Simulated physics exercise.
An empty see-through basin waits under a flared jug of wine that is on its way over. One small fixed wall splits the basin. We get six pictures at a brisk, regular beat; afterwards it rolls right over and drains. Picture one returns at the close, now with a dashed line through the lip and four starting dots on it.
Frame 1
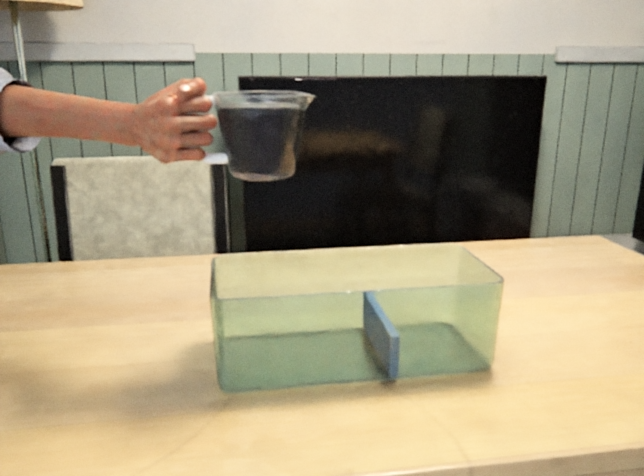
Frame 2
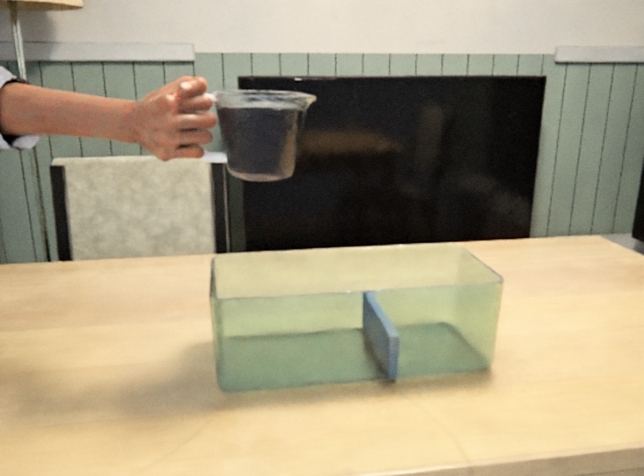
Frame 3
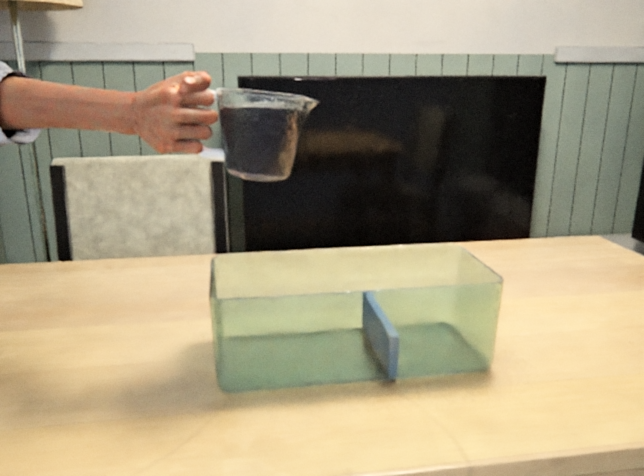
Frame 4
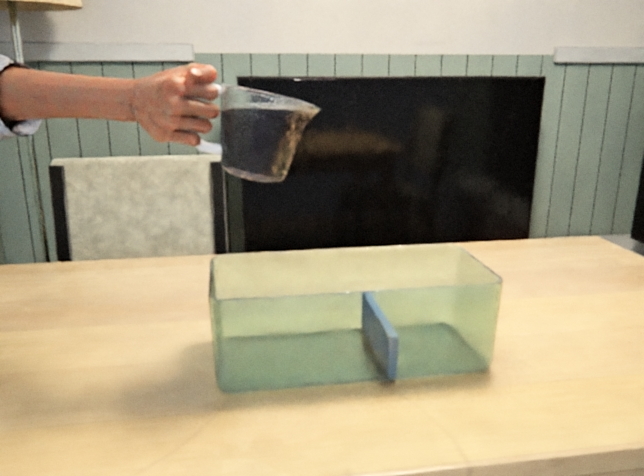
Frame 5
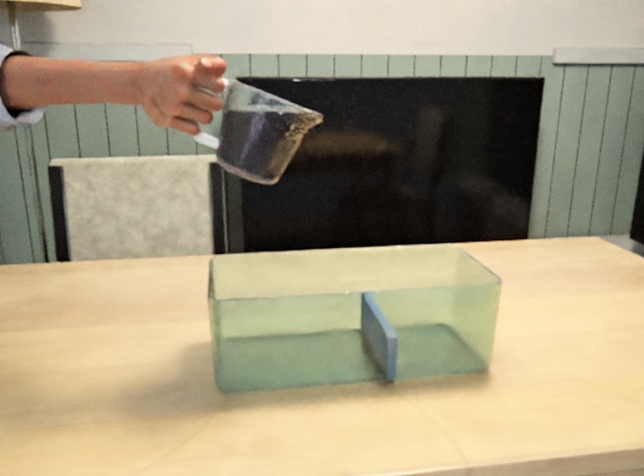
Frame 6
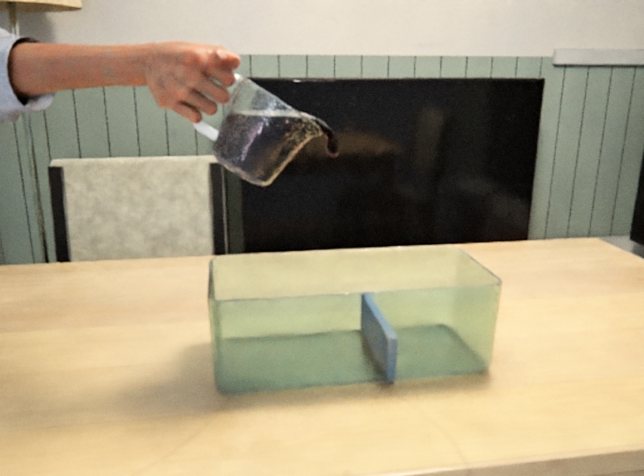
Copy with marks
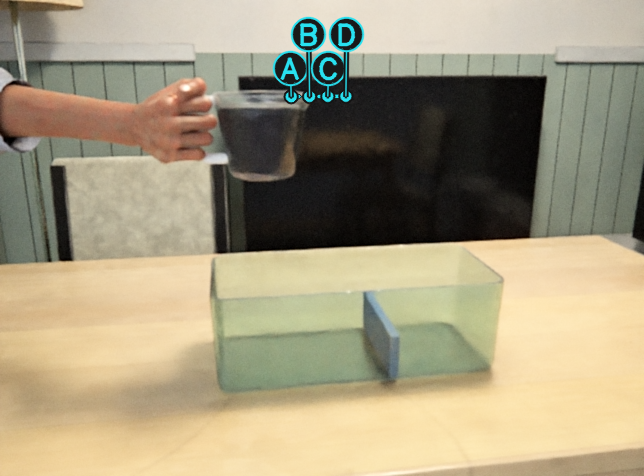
A hand reaching in from the left holds a clear, flared jug of dark liquid upright, then gradually tips it to the right until the liquid slips over the lip in a short, curling tongue. Below it, on a pale wooden table seen from the front and slightly above, a see-through greenish basin with a blue dividing wall stays still. Behind are a black screen, a pale chair and green panelling, and the camera holds steady.
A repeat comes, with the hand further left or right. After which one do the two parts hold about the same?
Choose C.
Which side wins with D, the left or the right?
More ends on the right.
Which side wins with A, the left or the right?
The left side.
On the marked copy, A at (291, 96); B at (309, 96); C at (327, 96); D at (345, 96).
With A, about 94 % ends left of the wall and 3 % right of it; 3 % is lost outside.
With B, about 81 % ends left of the wall and 16 % right of it; 3 % is lost outside.
With C, about 48 % ends left of the wall and 51 % right of it.
With D, about 21 % ends left of the wall and 78 % right of it.
